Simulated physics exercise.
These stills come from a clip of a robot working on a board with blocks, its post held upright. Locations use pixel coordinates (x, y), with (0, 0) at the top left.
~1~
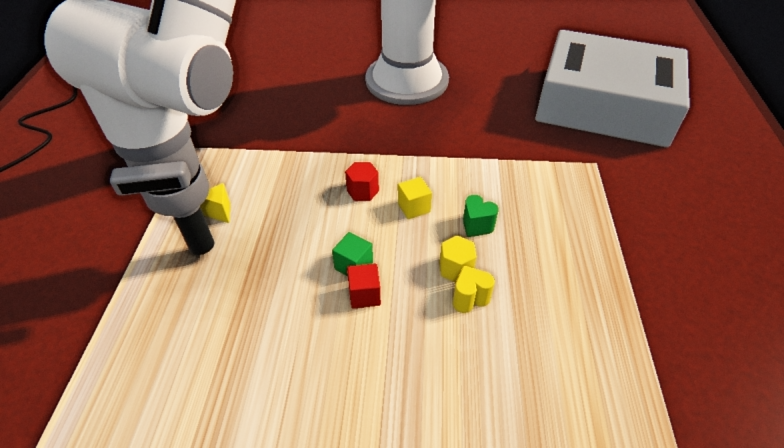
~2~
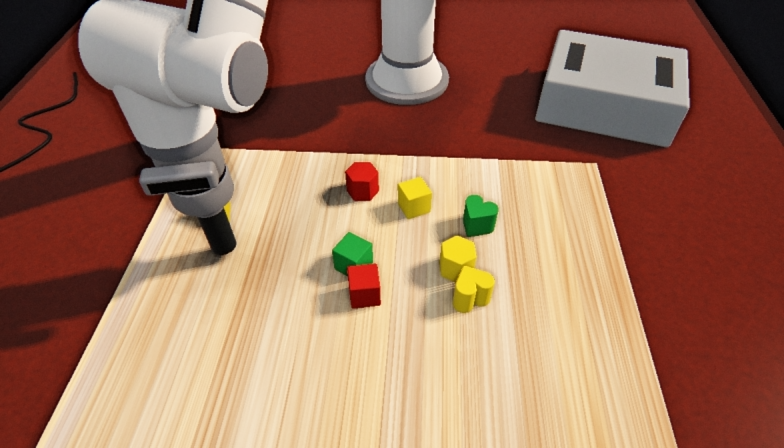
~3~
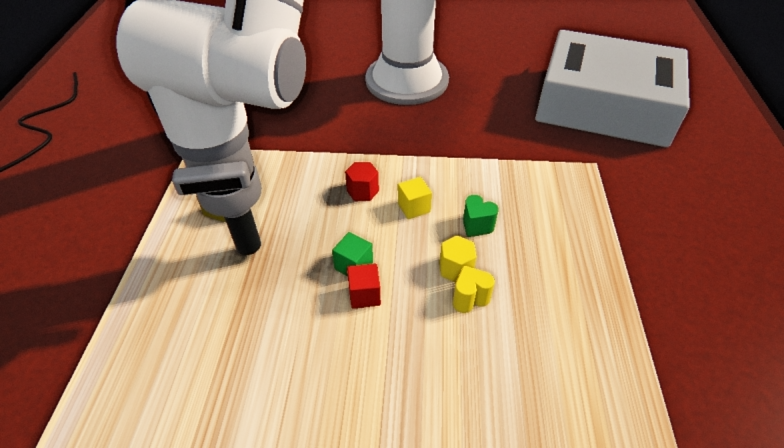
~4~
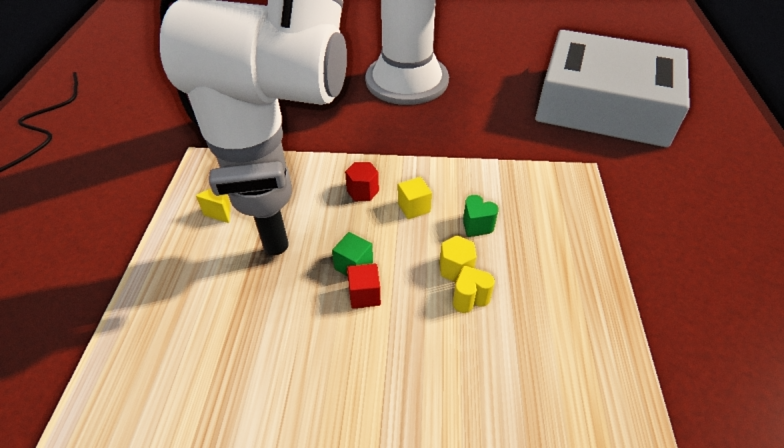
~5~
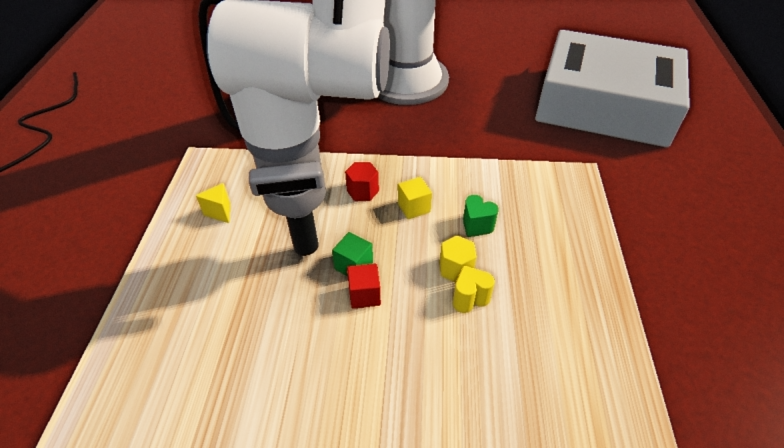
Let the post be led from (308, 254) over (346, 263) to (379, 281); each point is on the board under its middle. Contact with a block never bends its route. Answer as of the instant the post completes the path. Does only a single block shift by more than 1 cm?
It seems not.
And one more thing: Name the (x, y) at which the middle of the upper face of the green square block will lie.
In the picture, it is at (407, 256).
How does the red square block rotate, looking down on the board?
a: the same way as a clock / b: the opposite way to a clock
Correct choice: A.
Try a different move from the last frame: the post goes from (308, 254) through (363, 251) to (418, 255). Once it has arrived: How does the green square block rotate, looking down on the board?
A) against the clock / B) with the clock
B.
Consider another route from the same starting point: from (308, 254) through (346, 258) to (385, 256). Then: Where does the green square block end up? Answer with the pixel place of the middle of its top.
The centre of its top face lies at (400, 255).
The first path, step by step. One third of the way, post at (332, 252); green square block at (357, 247).
Two thirds of the way, post at (357, 260); green square block at (385, 251), turned 25° anticlockwise.
At the end, post at (379, 274); green square block at (407, 256), turned 55° anticlockwise; red square block at (368, 285), turned 35° clockwise.
